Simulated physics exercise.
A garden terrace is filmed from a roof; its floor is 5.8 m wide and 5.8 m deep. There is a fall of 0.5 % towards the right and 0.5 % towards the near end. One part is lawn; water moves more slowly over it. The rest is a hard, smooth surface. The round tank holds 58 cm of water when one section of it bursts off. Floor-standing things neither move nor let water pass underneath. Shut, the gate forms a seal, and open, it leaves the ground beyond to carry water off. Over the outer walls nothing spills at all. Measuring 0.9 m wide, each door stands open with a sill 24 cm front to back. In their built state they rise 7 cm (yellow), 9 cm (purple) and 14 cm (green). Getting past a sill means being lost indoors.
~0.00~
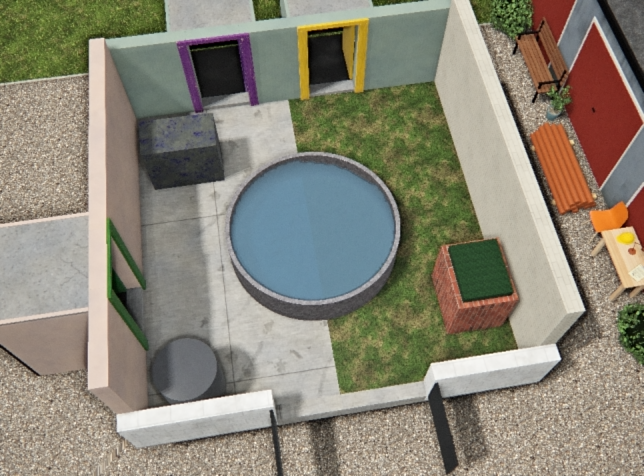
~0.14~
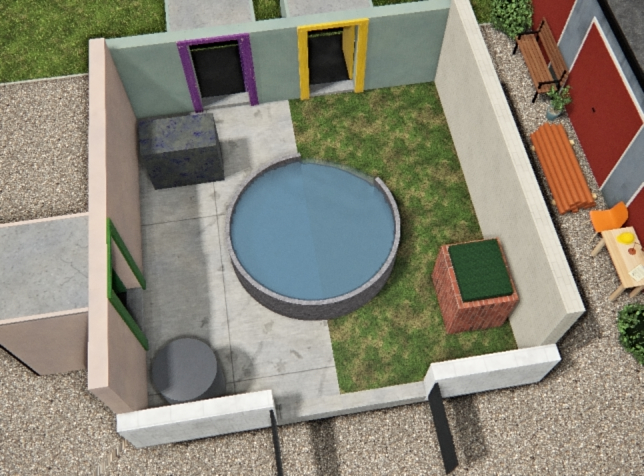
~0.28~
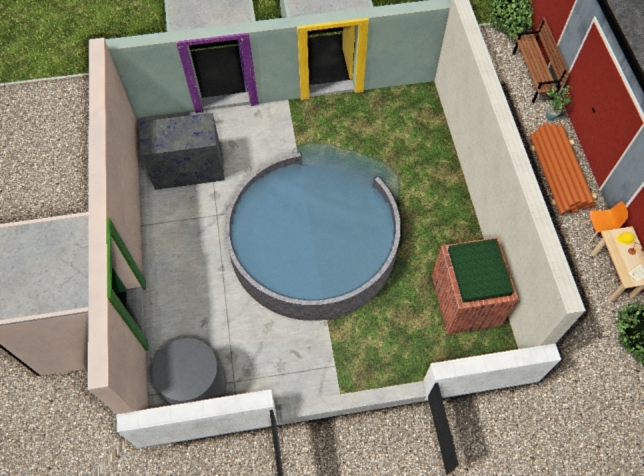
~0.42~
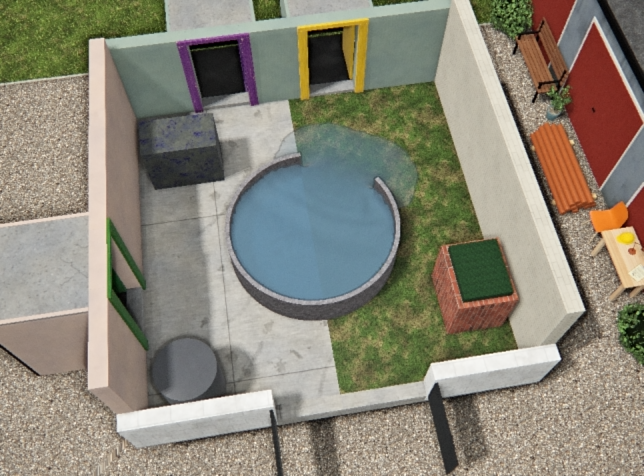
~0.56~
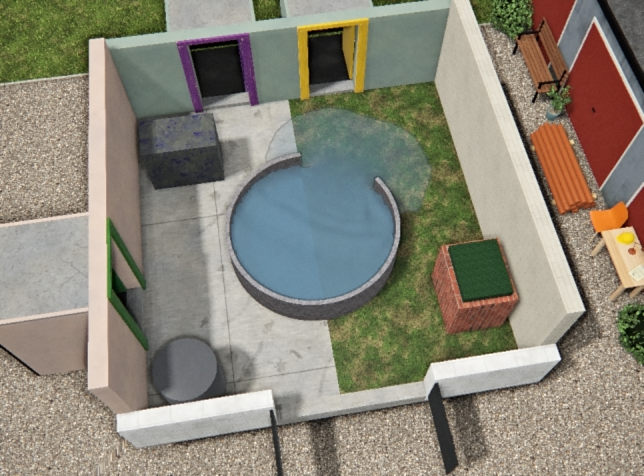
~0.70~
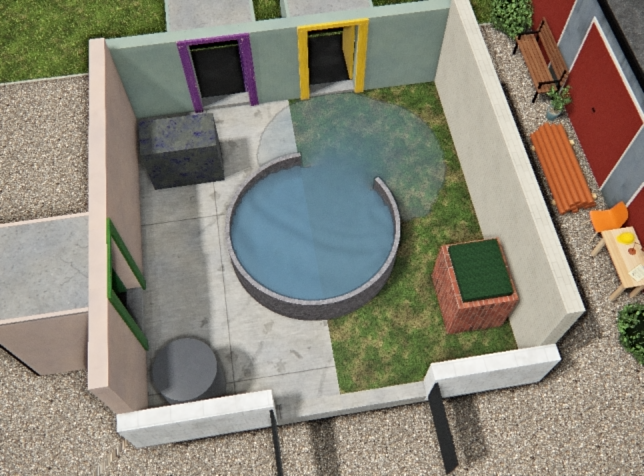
A round tank opens on its far side and water spreads toward the yellow door.
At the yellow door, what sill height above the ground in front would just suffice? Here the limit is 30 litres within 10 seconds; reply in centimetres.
23 cm.
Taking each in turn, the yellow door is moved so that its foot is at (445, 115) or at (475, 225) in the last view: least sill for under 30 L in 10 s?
Roughly 27 cm for the first and 14.0 cm for the second.
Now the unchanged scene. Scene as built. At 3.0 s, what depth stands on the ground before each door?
The yellow door has 24 cm, the purple door 6 cm and the green door 0 cm.
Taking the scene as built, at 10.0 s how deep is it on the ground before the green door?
About 4.0 centimetres deep.
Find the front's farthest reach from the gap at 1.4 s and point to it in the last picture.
The farthest wet point sits near (434, 82) in the last view.
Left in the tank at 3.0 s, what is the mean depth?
About 29 cm.
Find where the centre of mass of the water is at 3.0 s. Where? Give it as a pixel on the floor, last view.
I'd say around (345, 188).
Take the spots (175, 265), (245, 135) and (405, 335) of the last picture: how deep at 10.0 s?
Respectively 5 cm, 11 cm and 7 cm.
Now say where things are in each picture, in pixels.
The first picture shows the round tank at (313, 226) is whole and still, 58 cm deep; the yellow door at (332, 57) is dry.
In the second picture, the front is at a hidden place, 0.3 m from the gap on the far side; 0.4 m2 of floor is wet, 58 cm left at the back.
In the third picture, the front is at (316, 146), 0.7 m from the gap on the far side; 1.1 m2 of floor is wet, 58 cm left at the back.
In the fourth picture, the gap is on the far side, the front 1.2 m out at (391, 144); the back of the round tank holds 58 cm.
In the fifth picture, water pours out on the far side and has run 1.5 m, to (341, 111); about 6 cm deep outside, 58 cm at the back.
In the sixth picture, the front is at (394, 107), 2.0 m from the gap on the far side; 5.5 m2 of floor is wet, 58 cm left at the back; water is at the yellow door at (332, 57).
After 1.4 s water covers 30 % of the floor, deepest (30 cm) near (353, 180); 22 cm at the yellow door, 21 litres in over its 7 cm sill.
After 3.0 s water covers 40 % of the floor, deepest (30 cm) near (425, 83); 24 cm at the yellow door, 201 litres in over its 7 cm sill.
After 10.0 s water covers 100 % of the floor, deepest (14 cm) near (459, 266); 11 cm at the yellow door, 461 litres in over its 7 cm sill.
At the yellow door as built, the water arrived by 0.7 s and peaked near 26 cm at 2.2 s.
Run again over the same 10 s with other heights there, 63 litres in over 19.5 cm, 8 litres over 26.5 cm. The limit of 30 litres is kept from about 23 cm up.
